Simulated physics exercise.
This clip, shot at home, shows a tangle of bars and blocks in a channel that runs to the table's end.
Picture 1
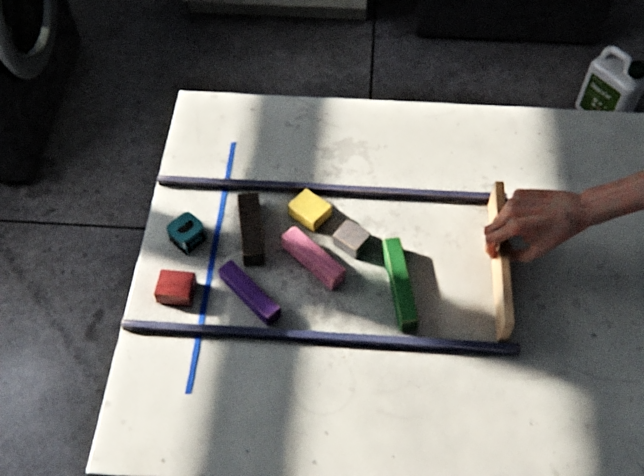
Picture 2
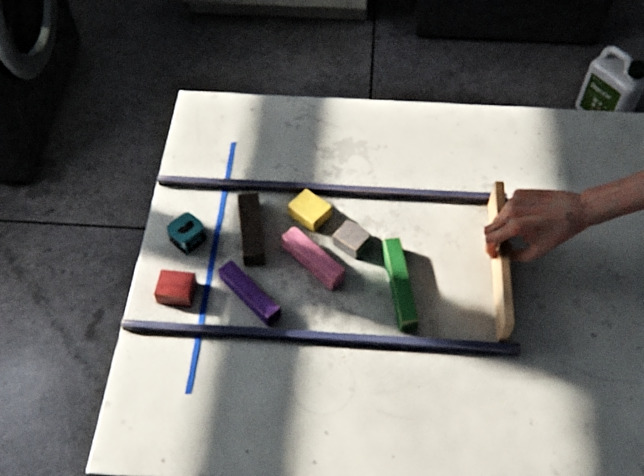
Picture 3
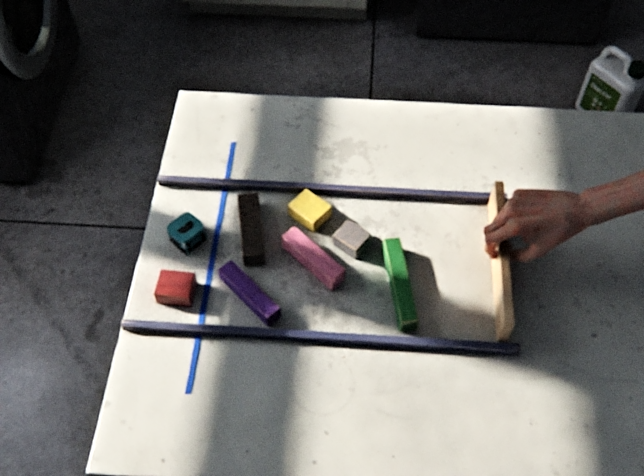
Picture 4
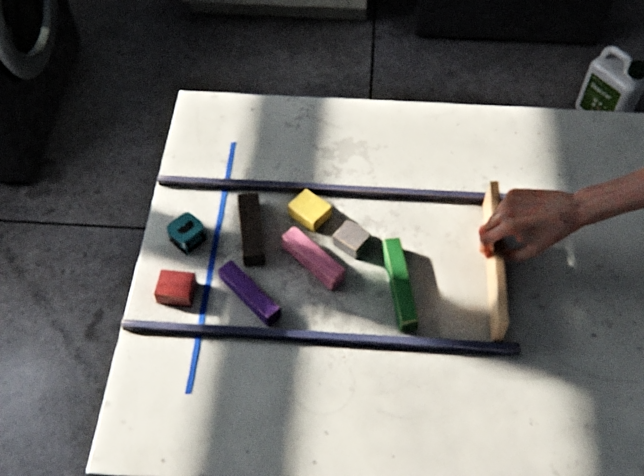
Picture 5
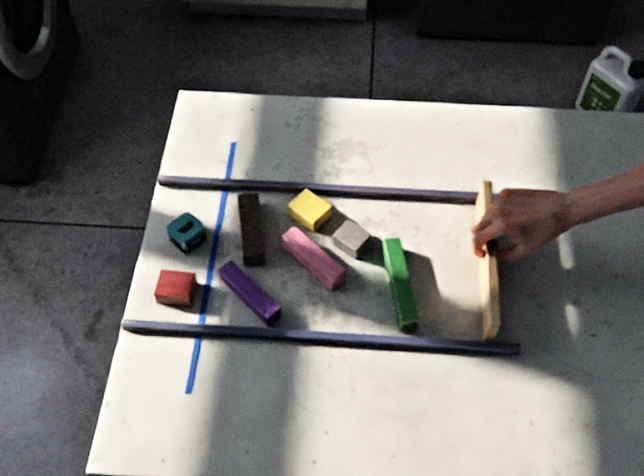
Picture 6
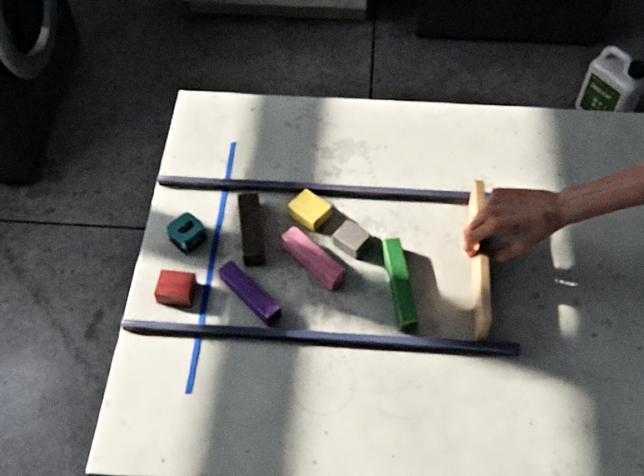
A hand sliding a wooden board slightly left between two dark rails, while the colourful bars and blocks ahead stay still.
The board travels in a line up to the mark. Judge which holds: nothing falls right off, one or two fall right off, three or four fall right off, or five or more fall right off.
One or two fall right off.
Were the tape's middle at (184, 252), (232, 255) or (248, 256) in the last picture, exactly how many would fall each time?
Per try in turn: 3, 0, 0.
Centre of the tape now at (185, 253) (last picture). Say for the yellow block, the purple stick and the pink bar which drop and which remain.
Well, the yellow block stays where it is, the purple stick stays where it is, and the pink bar? It stays where it is.
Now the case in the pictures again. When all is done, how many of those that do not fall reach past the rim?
The figure is 2.
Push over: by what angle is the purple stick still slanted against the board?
Roughly 25° out of line.
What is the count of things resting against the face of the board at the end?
3 touch it.
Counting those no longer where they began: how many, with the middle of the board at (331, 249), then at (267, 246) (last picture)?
4, then 7.
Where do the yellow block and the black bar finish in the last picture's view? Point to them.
Final spots - yellow block (208, 198), black bar (160, 219).
Soon after, none off yet; turquoise case at rest near (187, 233); red block at rest near (176, 288); black bar at rest near (251, 229).
In the end, the number that fall off is one or two; gone, turquoise case.
